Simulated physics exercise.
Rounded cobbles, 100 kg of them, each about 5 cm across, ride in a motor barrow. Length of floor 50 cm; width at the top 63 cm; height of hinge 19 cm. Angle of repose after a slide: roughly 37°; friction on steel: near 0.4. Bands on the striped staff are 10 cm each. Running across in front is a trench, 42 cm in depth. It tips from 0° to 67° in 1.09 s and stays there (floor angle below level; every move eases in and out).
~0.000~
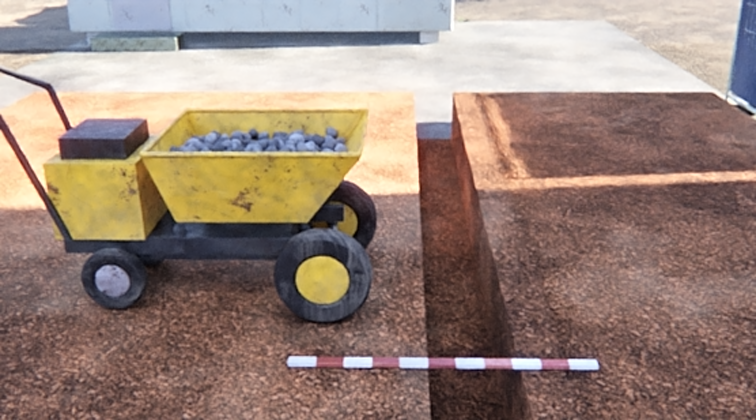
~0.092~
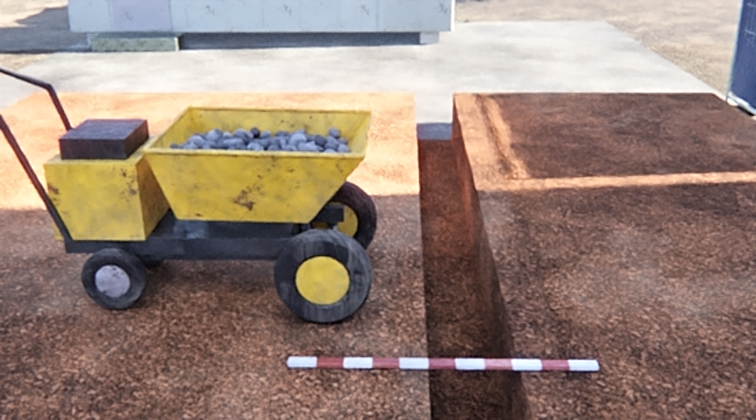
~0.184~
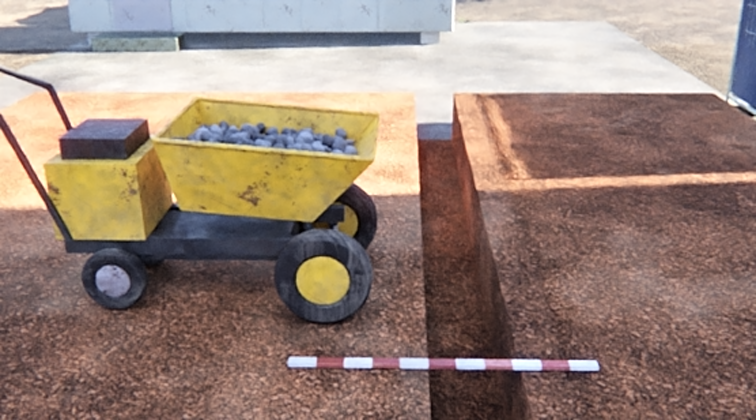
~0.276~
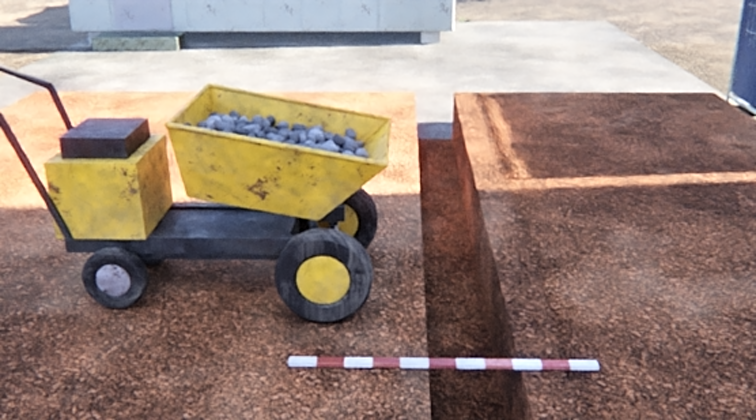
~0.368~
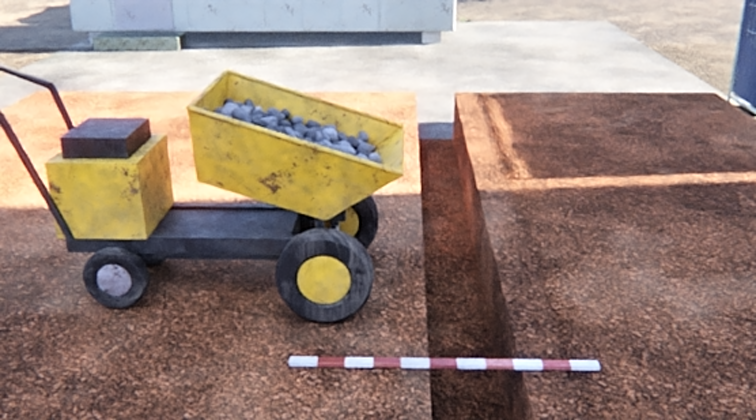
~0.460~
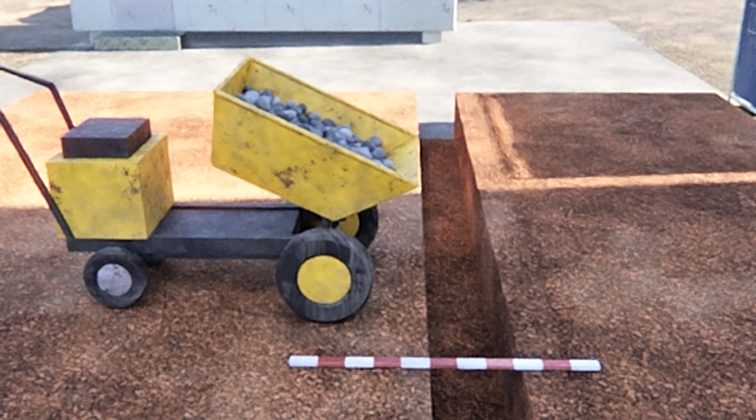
A yellow motor barrow stood beside a narrow trench in reddish ground, and its skip, loaded with rounded grey stones, slowly rose at the left and tilted down to the right, toward the trench.
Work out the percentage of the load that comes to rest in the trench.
It works out at about 65 per cent of the load.
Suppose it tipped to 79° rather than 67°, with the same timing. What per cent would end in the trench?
Close to 60 per cent then.
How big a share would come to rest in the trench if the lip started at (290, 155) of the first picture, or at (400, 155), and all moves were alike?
I'd expect close to 95 per cent at the first and 35 per cent at the second.
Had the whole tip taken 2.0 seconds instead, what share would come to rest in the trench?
Roughly 75 per cent would.
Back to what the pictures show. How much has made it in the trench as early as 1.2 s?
Approx. 15 % of the load.
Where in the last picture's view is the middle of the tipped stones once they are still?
(487, 353).
After 0.8 s the floor is at 57°; 100 % in the skip; the foremost stones are at (448, 218).
After 1.2 s the floor is at 67°; 74 % in the skip, 16 % in the trench, 9 % past the trench; the foremost stones are at (550, 291).
After 1.5 s the floor is at 67°; 38 % in the skip, 29 % in the trench, 33 % past the trench; the foremost stones are at (660, 290).
After 3.5 s the floor is at 67°; 0 % in the skip, 65 % in the trench, 35 % past the trench; the foremost stones are past the picture's edge.
